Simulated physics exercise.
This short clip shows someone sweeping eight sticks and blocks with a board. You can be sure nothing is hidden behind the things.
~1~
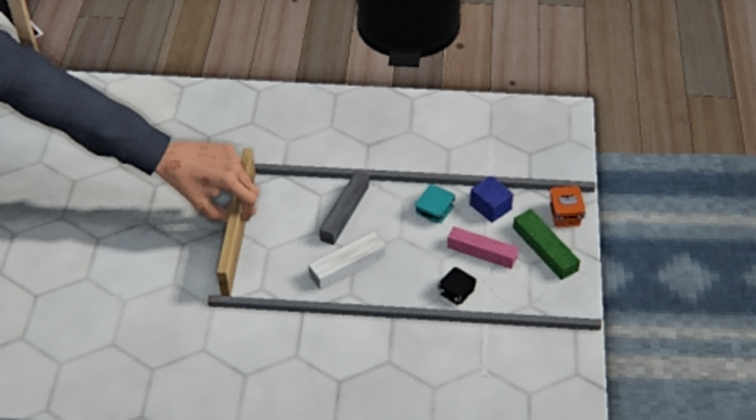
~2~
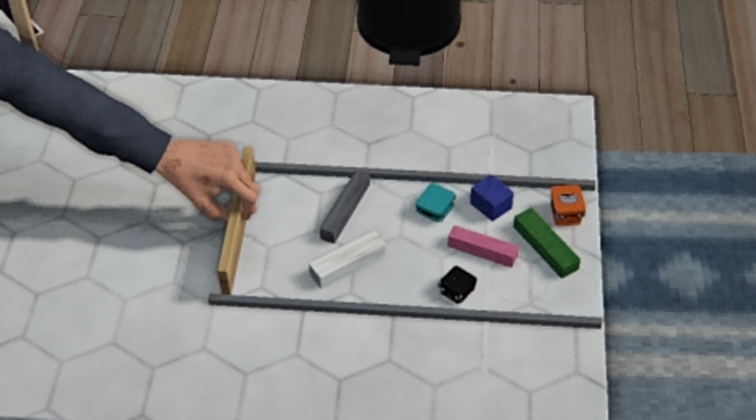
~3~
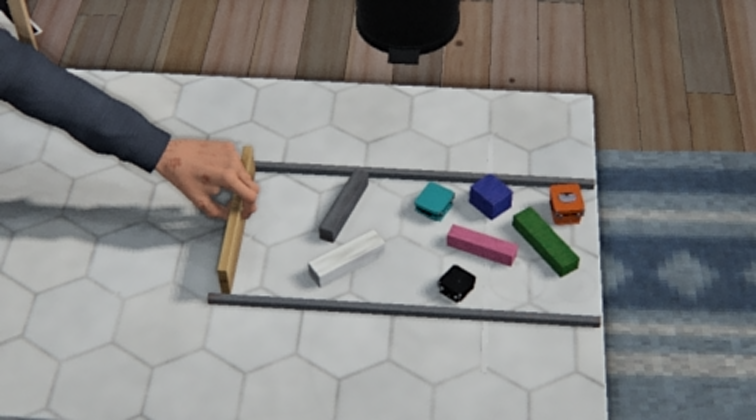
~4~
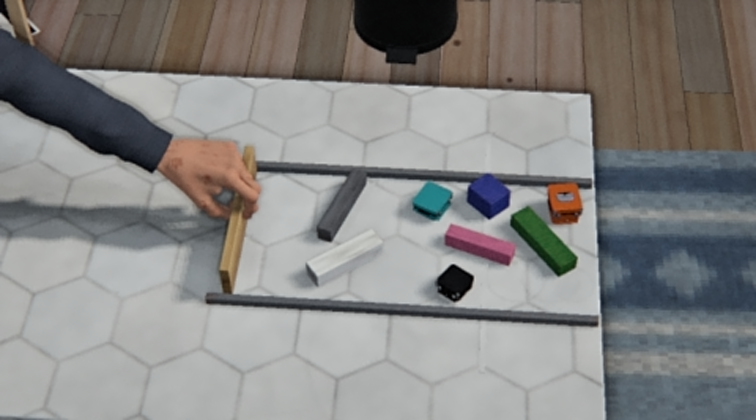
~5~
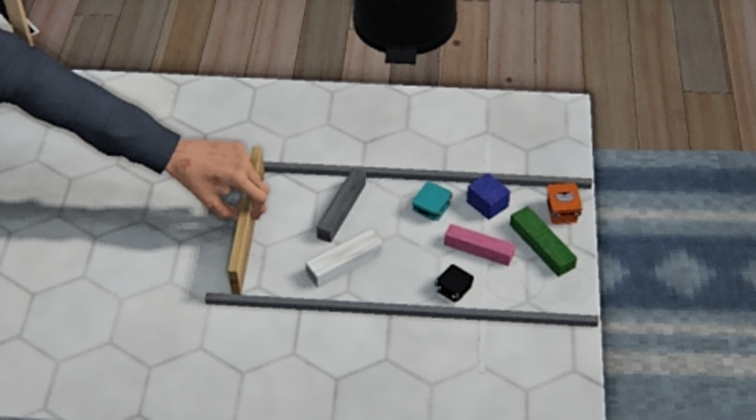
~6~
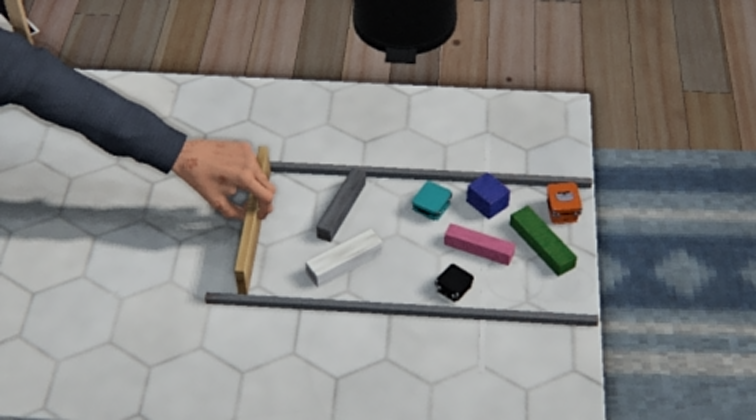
A hand holding an upright wooden board stays nearly still at first, at the left end of two gray rails on a white tiled surface. It then slides the board slightly right, toward the gray and white sticks, while the scattered sticks and blocks between the rails stay in place.
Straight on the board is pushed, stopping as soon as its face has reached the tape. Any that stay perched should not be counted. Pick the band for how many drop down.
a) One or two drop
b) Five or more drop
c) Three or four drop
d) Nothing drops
The answer is d.
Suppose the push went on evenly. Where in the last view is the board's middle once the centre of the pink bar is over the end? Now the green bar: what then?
Its middle is about (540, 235) and about (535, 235).
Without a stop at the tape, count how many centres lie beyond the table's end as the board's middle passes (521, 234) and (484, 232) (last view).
Counts for the two places are 1 and 0.
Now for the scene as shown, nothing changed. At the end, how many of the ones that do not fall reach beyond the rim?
Overhanging ones - 0.
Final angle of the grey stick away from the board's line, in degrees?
It is near 0° out of line.
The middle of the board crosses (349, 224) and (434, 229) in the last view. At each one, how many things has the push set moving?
Tally: 2; 6.
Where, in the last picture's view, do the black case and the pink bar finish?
Roughly (521, 292); the other one roughly (550, 268).
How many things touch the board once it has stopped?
That makes 2.
Soon after, none off yet; orange case at rest near (563, 204); green bar at rest near (543, 240); blue block at rest near (488, 196).
After that, none off yet; orange case at rest near (563, 204); green bar moving near (547, 242); blue block displaced about its own width near (521, 198).
In the end, the number that fall off is zero.
